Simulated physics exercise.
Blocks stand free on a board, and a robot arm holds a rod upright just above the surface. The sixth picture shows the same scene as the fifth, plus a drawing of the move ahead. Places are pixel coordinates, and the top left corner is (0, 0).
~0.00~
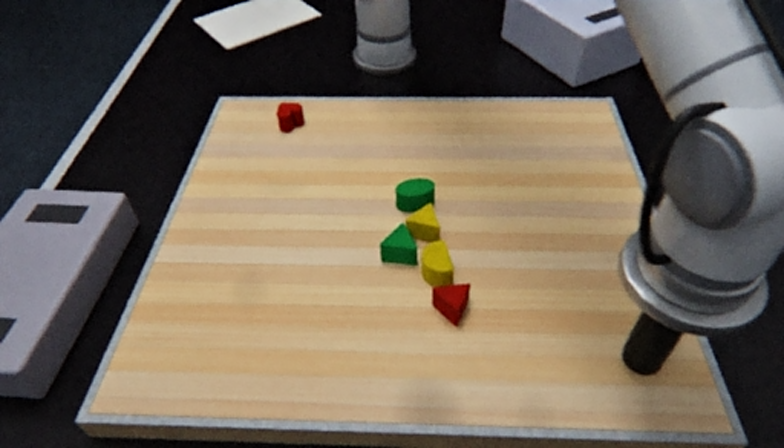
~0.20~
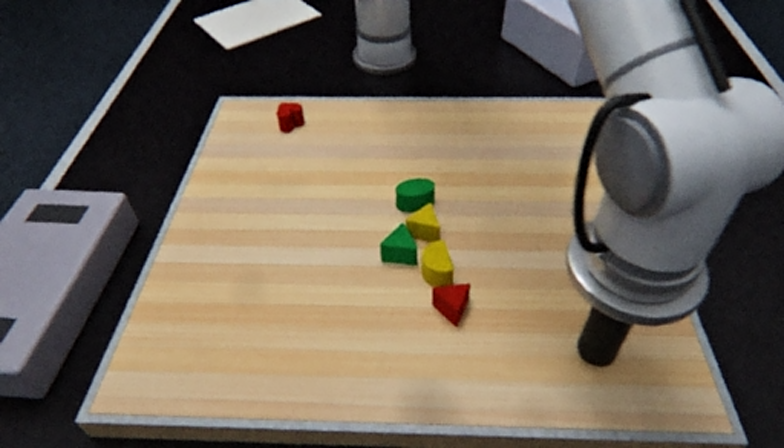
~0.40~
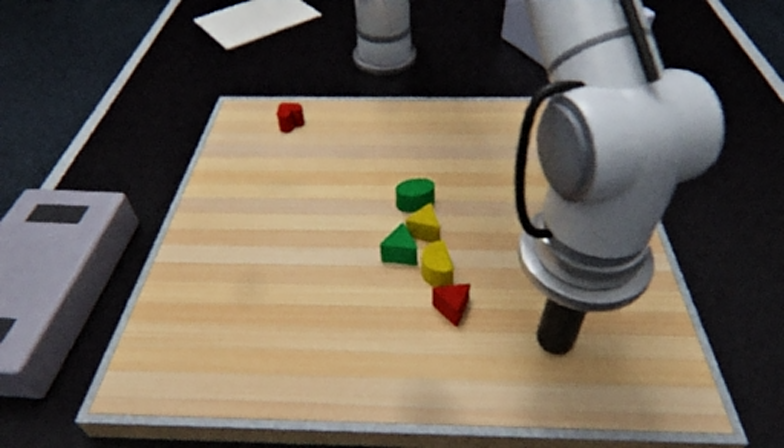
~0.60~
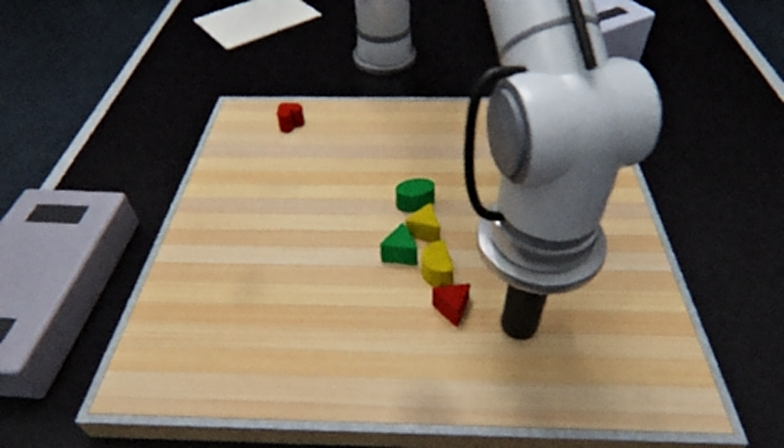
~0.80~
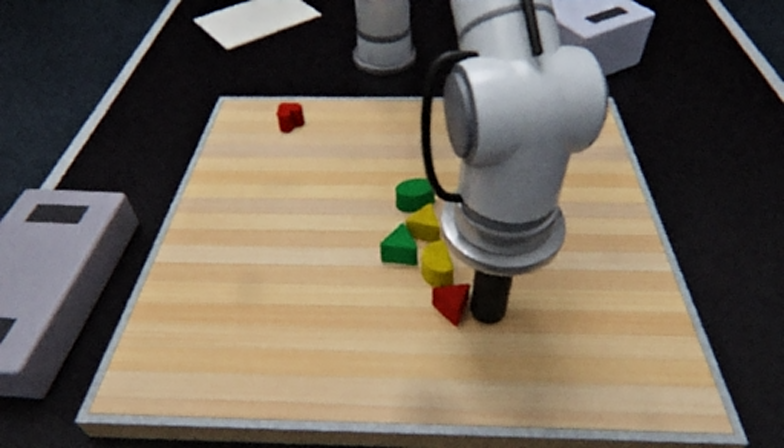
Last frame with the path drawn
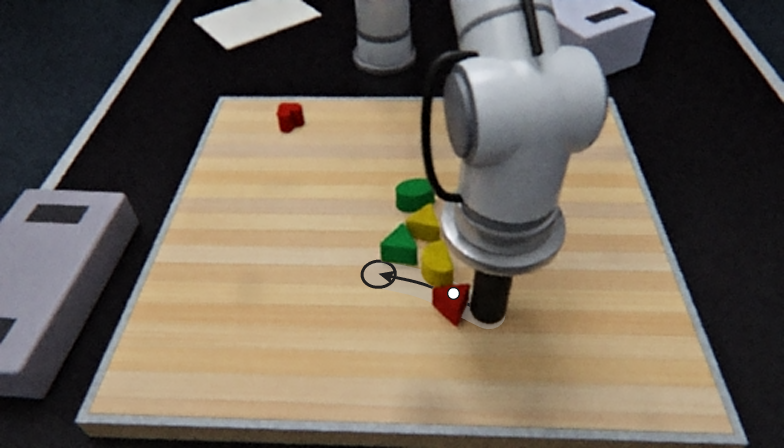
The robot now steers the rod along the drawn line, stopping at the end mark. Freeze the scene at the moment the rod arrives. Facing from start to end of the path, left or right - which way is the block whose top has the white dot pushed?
Left-hand side.
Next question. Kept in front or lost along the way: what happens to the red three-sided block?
It ends up beside or behind the rod.
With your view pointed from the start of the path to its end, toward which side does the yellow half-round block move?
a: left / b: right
Letter b.
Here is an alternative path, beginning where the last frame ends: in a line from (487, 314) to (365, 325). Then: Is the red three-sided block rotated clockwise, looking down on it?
In short: Yes.
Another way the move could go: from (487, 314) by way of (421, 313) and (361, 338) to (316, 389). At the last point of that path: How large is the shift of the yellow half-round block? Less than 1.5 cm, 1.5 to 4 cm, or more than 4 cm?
Displaced less than 1.5 cm.
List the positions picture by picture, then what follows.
The first picture shows rod tip at (642, 358); block tops, green three-sided block at (400, 238); yellow three-sided block at (425, 216); yellow half-round block at (438, 256); red three-sided block at (453, 293).
The second picture shows rod at (597, 350); blocks unchanged.
The third picture shows rod at (555, 339); blocks unchanged.
The fourth picture shows rod at (519, 324); blocks unchanged.
The fifth picture shows rod at (488, 309); green three-sided block at (400, 238); yellow three-sided block at (425, 216); yellow half-round block at (438, 256); red three-sided block at (453, 293).
Path on the board, from (487, 314) over (434, 288) to (379, 274); the dot is on the red three-sided block.
The first path, step by step. One third of the way, rod at (451, 291); yellow half-round block at (432, 251); red three-sided block at (425, 289), turned 55° anticlockwise.
Two thirds of the way, rod at (415, 277); green three-sided block at (393, 236), turned 15° clockwise; yellow half-round block at (422, 236), turned 50° clockwise; red three-sided block at (412, 290), turned 85° anticlockwise.
At the end, rod at (378, 269); green three-sided block at (393, 236), turned 15° clockwise; yellow three-sided block in place; yellow half-round block at (422, 235), turned 50° clockwise; red three-sided block at (412, 290), turned 90° anticlockwise.
